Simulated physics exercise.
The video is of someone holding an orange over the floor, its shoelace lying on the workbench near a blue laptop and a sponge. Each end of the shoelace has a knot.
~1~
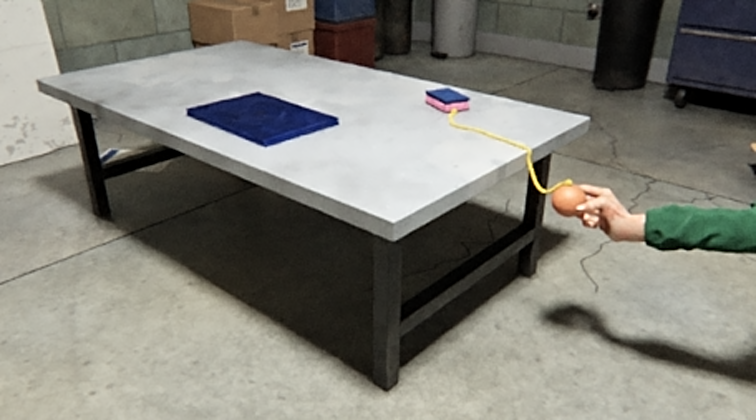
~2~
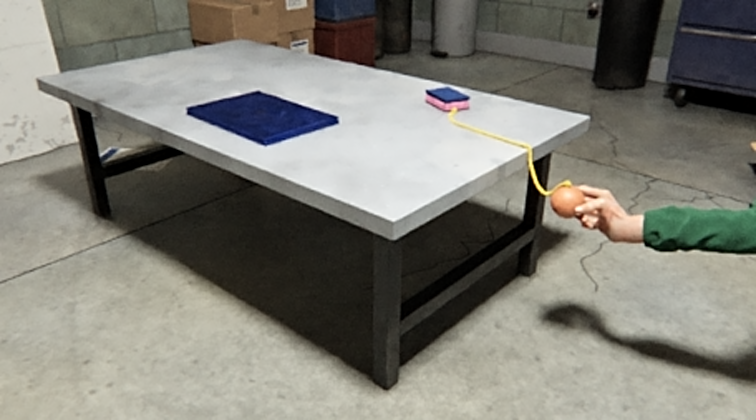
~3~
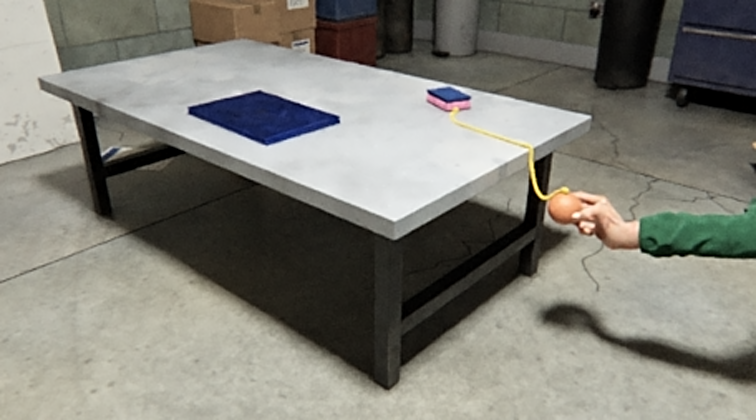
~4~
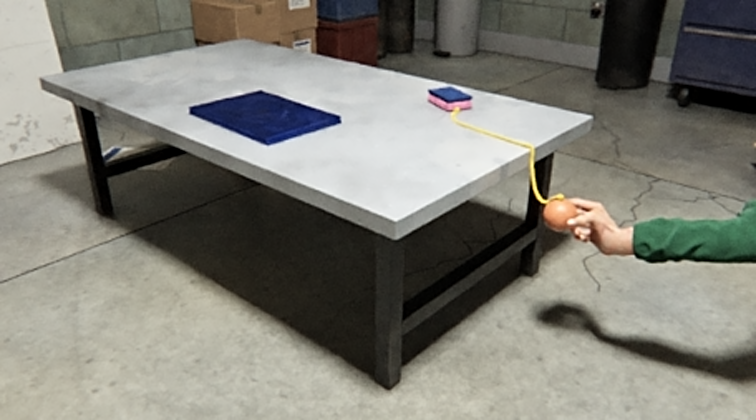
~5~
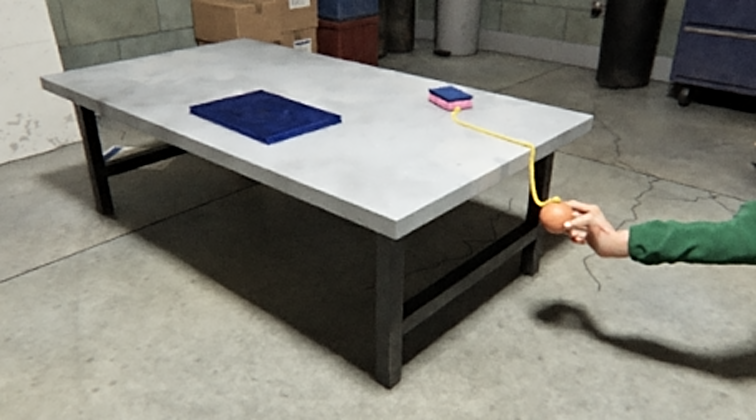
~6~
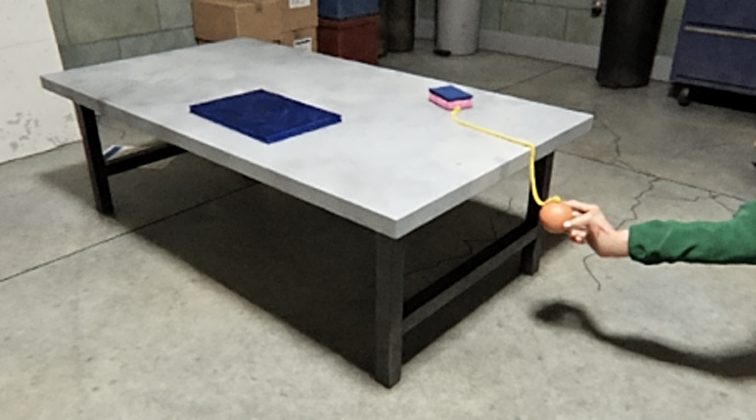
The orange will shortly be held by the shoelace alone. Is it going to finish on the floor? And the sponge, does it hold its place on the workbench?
The orange makes it to the floor; the sponge is taken down with it.
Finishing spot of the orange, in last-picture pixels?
Once nothing moves, its middle is close to (533, 319).
Then, 0.46 s past the final frame, orange on the floor near (533, 321); laptop still; sponge over the edge.
Then, 0.78 s past the final frame, orange on the floor near (532, 319); laptop still; sponge down on the floor.
When it is over, orange on the floor near (533, 319); laptop still; sponge down on the floor. The orange reaches the floor and the sponge gets pulled over the edge.
